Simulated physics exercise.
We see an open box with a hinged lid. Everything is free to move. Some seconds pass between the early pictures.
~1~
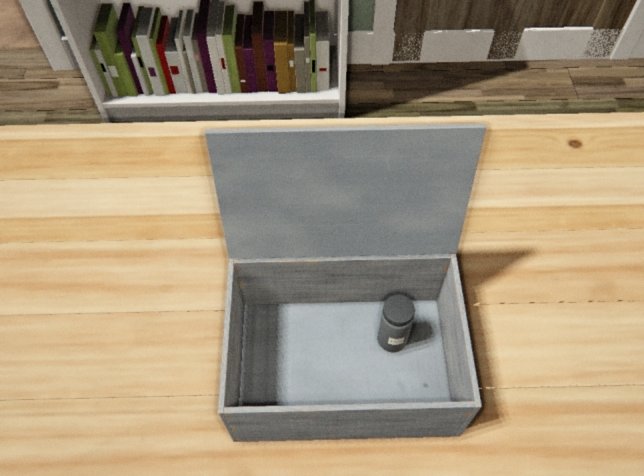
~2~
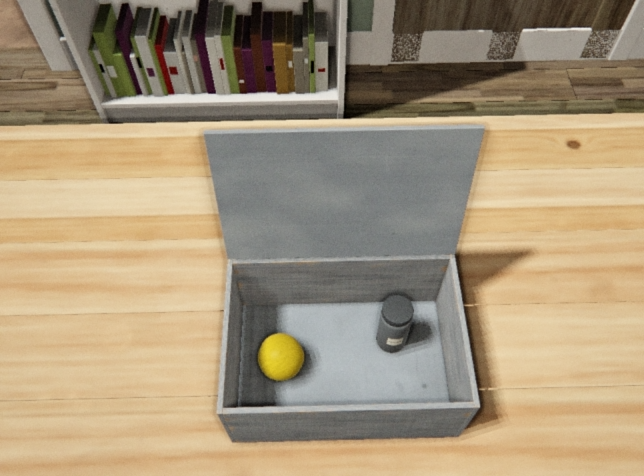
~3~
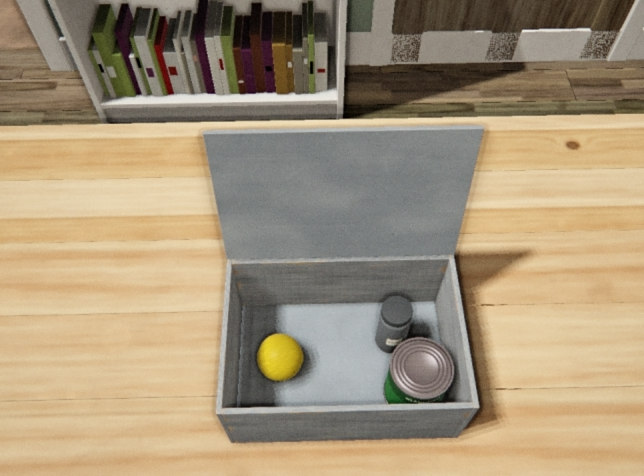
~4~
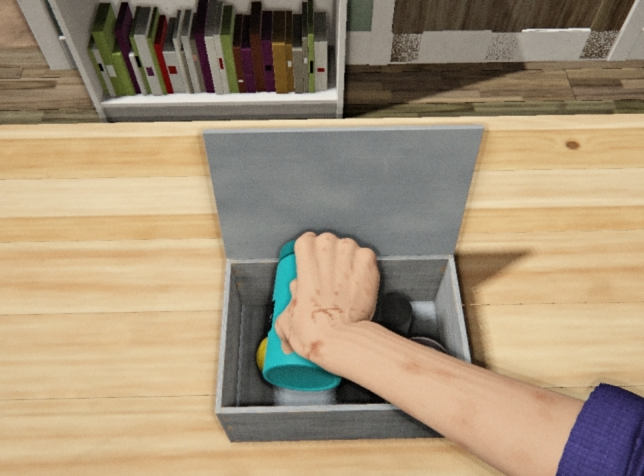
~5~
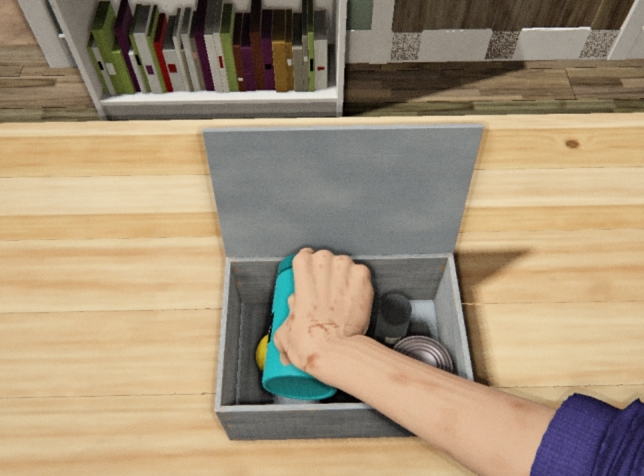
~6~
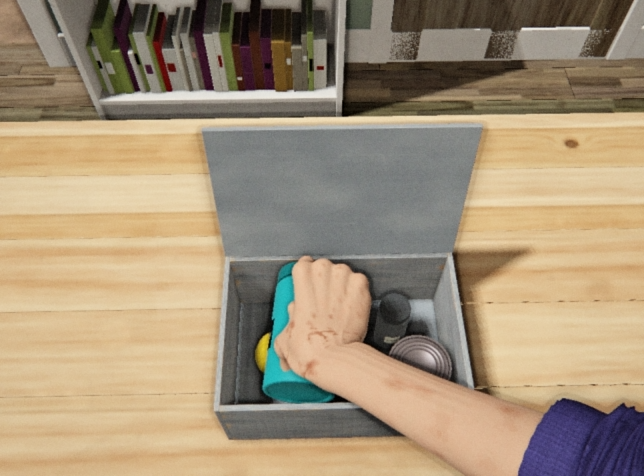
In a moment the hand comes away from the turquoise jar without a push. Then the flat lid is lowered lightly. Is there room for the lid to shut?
As it turns out, it shuts flat.
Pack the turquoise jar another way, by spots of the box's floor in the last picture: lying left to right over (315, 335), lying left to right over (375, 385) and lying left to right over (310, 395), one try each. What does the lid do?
In the first case it sits on the rim; in the second case it is held up; in the third case it shuts flat.
Then, 0.40 s later than the last frame, turquoise jar moved about its own width near (353, 356); grey shaker tilted by 3°.
Then, 1.40 s later than the last frame, lid 74° above the rim; turquoise jar moved about its own width near (346, 356).
Then, 1.70 s later than the last frame, lid 45° above the rim; turquoise jar moved about its own width near (345, 356).
Then, 2.00 s later than the last frame, lid 3° above the rim; turquoise jar moved about its own width near (345, 356).
When it is over, lid shut; moved from the start, turquoise jar; the other 3 as before. End places, in pixels of the last picture, turquoise jar near (345, 356).
